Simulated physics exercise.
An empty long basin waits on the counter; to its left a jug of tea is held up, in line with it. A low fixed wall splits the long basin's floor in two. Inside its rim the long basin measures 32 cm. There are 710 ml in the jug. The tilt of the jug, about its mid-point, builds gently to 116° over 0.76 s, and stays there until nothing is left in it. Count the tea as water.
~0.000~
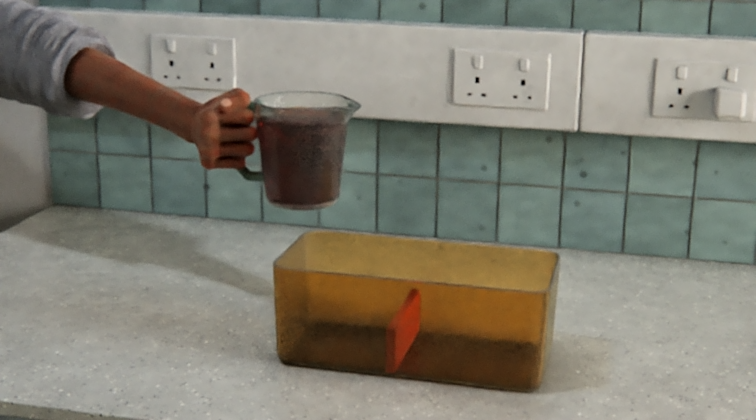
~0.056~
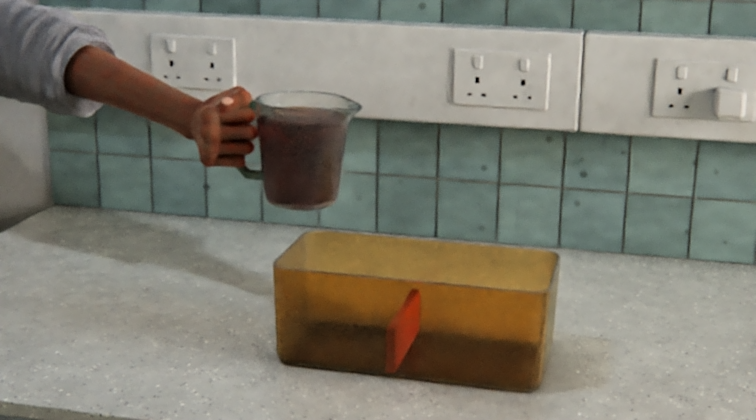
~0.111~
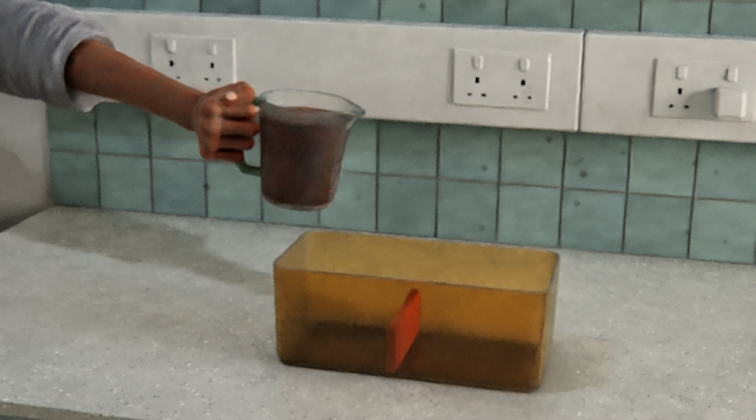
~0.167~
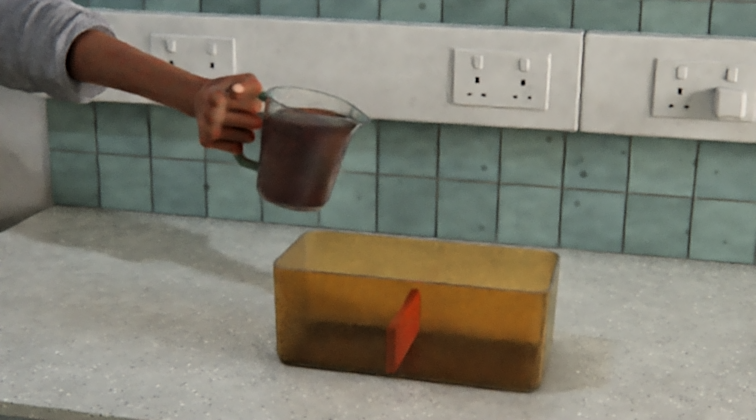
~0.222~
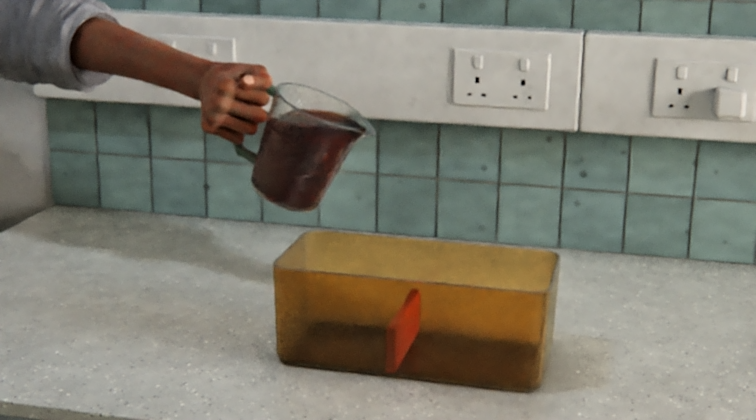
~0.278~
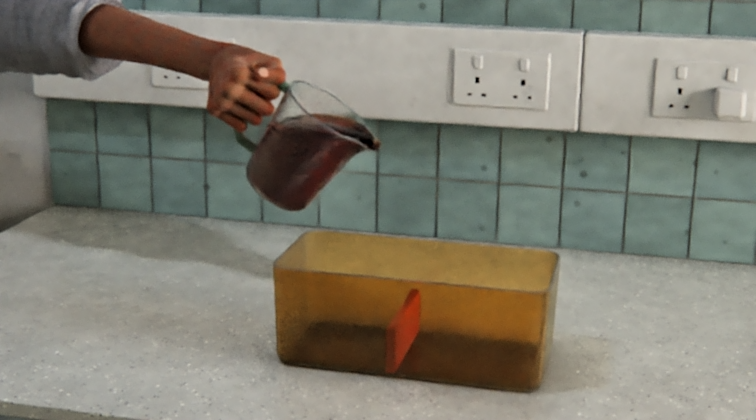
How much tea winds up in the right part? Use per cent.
Roughly 37 per cent is past the wall.
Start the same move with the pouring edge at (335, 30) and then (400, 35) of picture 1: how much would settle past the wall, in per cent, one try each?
In turn about 25 and 90 per cent.
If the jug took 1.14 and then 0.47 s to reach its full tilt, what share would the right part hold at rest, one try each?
In turn about 55 and 25 per cent.
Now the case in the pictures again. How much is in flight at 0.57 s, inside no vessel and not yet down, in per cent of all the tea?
Near 22 in a hundred.
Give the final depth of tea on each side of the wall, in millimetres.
Left about 22 mm, right about 10 mm.
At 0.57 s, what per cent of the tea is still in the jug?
Near 48 in a hundred.
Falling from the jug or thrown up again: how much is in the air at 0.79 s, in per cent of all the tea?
About 5 per cent.
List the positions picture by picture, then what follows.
In the first frame, it leans 0°; its right rim is at (361, 106); the tea meets the walls at (263, 112) and (347, 118); the long basin's rim runs from (289, 249) to (555, 273); the wall's top is at (404, 309).
In the second frame, it leans 2°; its right rim is at (362, 107); the tea meets the walls at (264, 112) and (348, 119).
In the third frame, it leans 6°; its right rim is at (365, 112); the tea meets the walls at (266, 111) and (351, 121).
In the fourth frame, it leans 13°; its right rim is at (370, 121); the tea meets the walls at (271, 112) and (356, 124).
In the fifth frame, it leans 23°; its right rim is at (374, 133); the tea meets the walls at (274, 117) and (366, 128).
In the sixth frame, it leans 34°; its right rim is at (377, 149); the tea meets the walls at (269, 129) and (371, 136); 1 per cent is over the edge.
After 0.57 s the tilt is 100° and 47 per cent is still to pour, 6 is left of the wall and 24 right of it.
After 0.79 s the tilt is 116° and 5 per cent is still to pour, 54 is left of the wall and 36 right of it.
After 1.01 s the tilt is 116° and 0 per cent is still to pour, 61 is left of the wall and 36 right of it.
After 1.26 s the tilt is 116° and 0 per cent is still to pour, 61 is left of the wall and 37 right of it.
In the end 61 per cent lies left of the wall, 37 right of it and 2 outside.
